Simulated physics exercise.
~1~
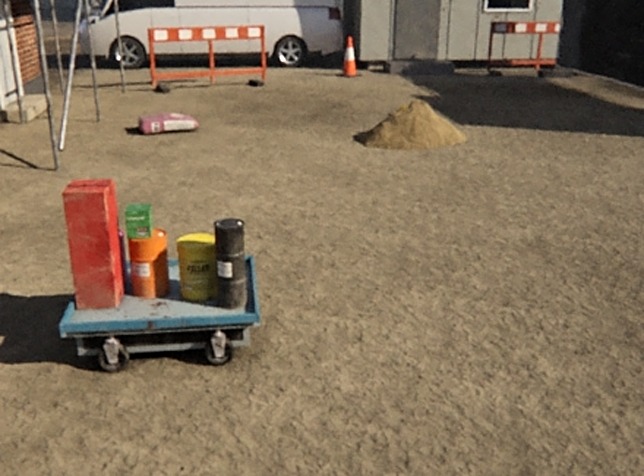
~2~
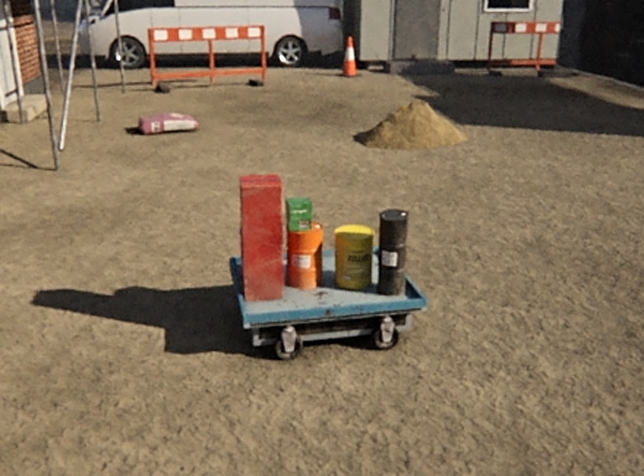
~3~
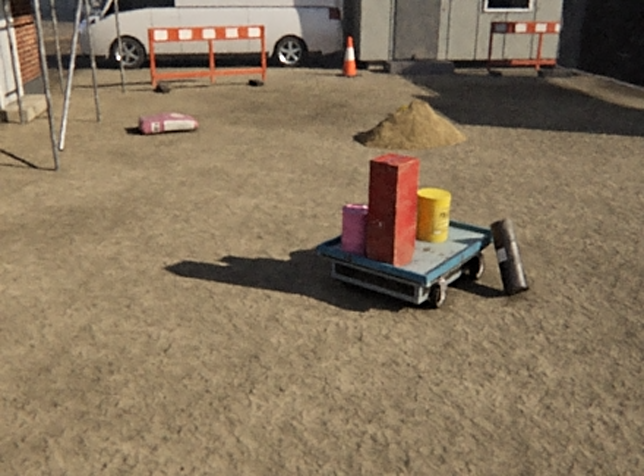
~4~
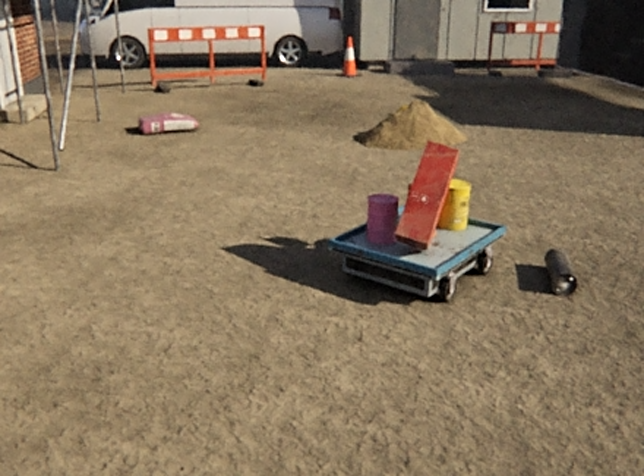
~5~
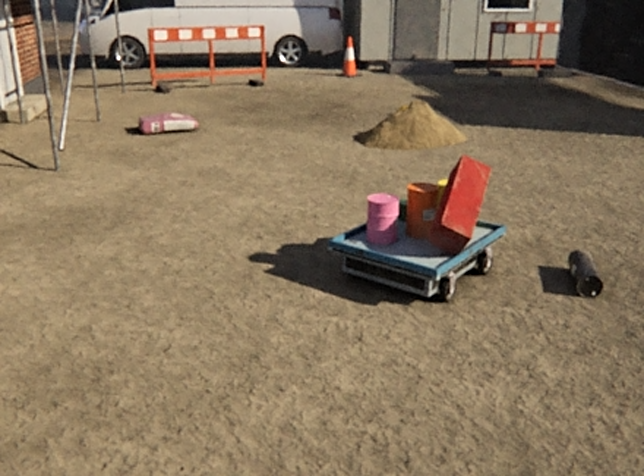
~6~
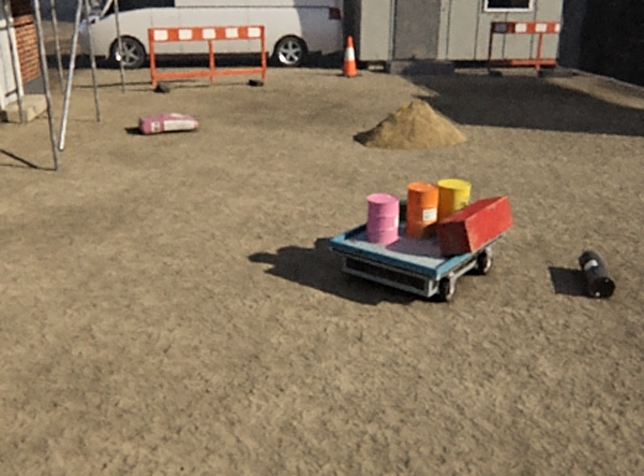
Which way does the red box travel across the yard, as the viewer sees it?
The red box moves to the right, first riding upright on the cart and then tipping over further to that side.
Dirt yard with loaded cart rolling right and turning, black canister falling off, then red box toppling onto its side aboard.
